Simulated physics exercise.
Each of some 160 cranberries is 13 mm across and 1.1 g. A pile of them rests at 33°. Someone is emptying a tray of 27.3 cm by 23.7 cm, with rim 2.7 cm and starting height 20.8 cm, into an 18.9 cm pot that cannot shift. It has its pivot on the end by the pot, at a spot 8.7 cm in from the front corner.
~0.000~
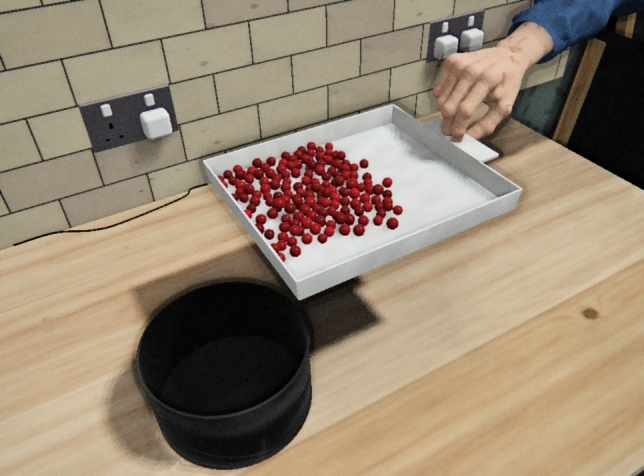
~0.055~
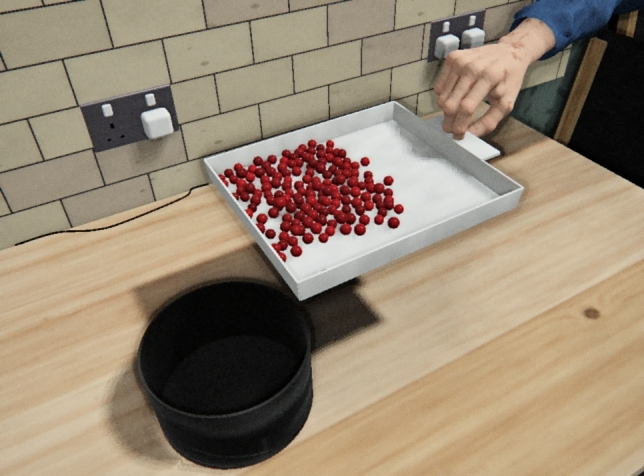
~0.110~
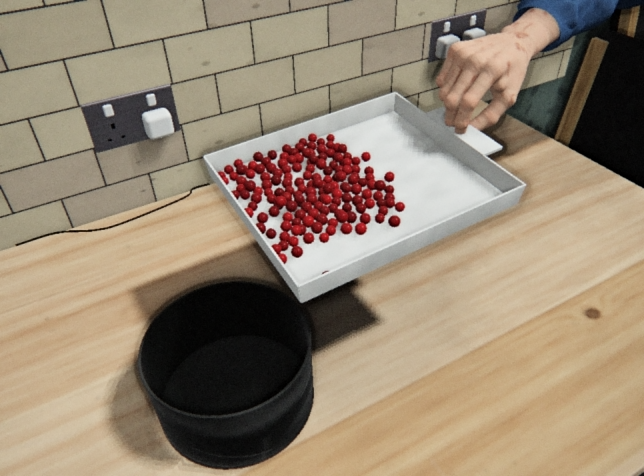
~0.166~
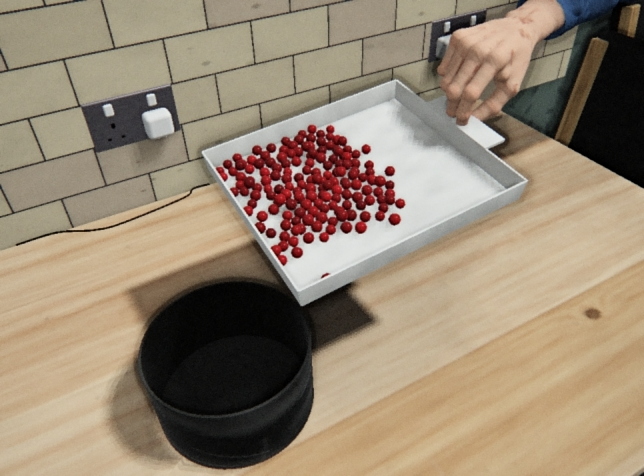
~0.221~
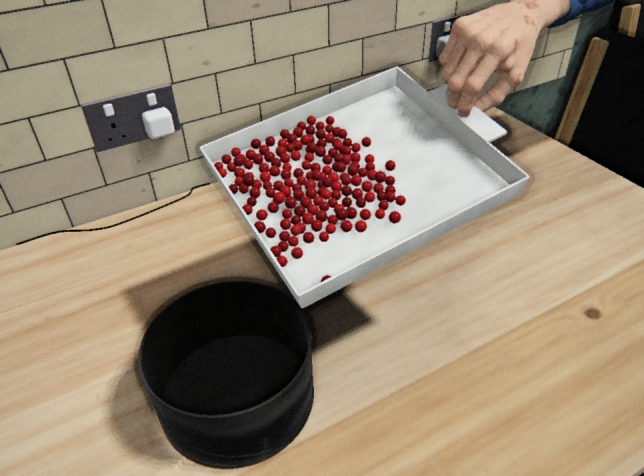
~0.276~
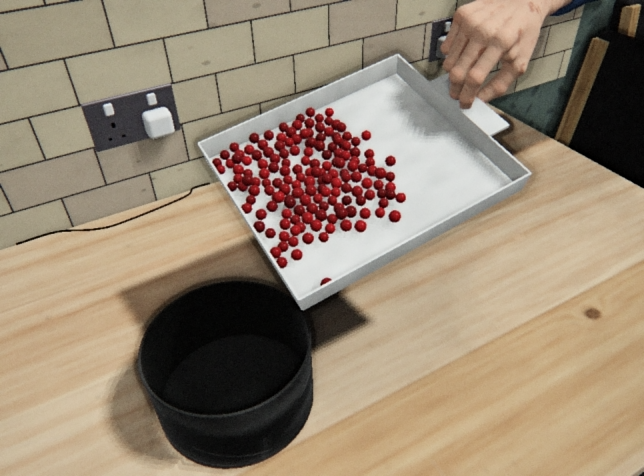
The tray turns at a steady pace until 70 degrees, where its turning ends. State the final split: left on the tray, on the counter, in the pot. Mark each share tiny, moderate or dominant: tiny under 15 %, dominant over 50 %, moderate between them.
Tray: Dominant, counter: Tiny, pot: Tiny.
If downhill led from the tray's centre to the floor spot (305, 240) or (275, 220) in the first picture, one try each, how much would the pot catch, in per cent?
First try: About 5 percent; second try: About 5 percent.
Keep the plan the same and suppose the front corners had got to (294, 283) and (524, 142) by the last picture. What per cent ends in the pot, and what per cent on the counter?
In the pot: 0 per cent; on the counter: 0 per cent.
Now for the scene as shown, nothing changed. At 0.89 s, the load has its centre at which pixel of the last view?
The middle of the load should be near (302, 212) then.
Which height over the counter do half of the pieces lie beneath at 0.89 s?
Median height: Approx. 26 cm.
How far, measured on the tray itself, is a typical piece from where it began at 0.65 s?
Displacement on the tray: About 5 cm.
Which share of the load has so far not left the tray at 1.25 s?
It's roughly 95 percent.
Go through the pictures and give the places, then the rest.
Tray tilt 0 degrees, front corners at (298, 279) and (518, 189); middle of the pieces at (310, 190); pot at (224, 342), in the first picture.
Tray tilt 1 degrees, front corners at (299, 280) and (520, 187); middle of the pieces at (311, 188), in the second picture.
Tray tilt 4 degrees, front corners at (300, 283) and (522, 184), lowest corner left front; middle of the pieces at (311, 185), in the third picture.
Tray tilt 8 degrees, front corners at (300, 288) and (524, 180), lowest corner left front; middle of the pieces at (311, 181), in the fourth picture.
Tray tilt 11 degrees, front corners at (300, 292) and (526, 176), lowest corner left front; middle of the pieces at (311, 176), in the fifth picture.
Tray tilt 15 degrees, front corners at (300, 296) and (527, 173), lowest corner left front; middle of the pieces at (310, 173); pot at (226, 341). The tray's pace is about 70 degrees a second, in the sixth picture.
After 0.65 s, tilt 42 degrees; the tray holds 100 %, the pot 0 %.
Then, at 0.89 s, tilt 59 degrees; the tray holds 100 %, the pot 0 %.
After 1.25 s, tilt 70 degrees; the tray holds 95 %, the pot 0 %.
At rest (1.8 s), tray 95 %, counter 5 %, pot 0 %.
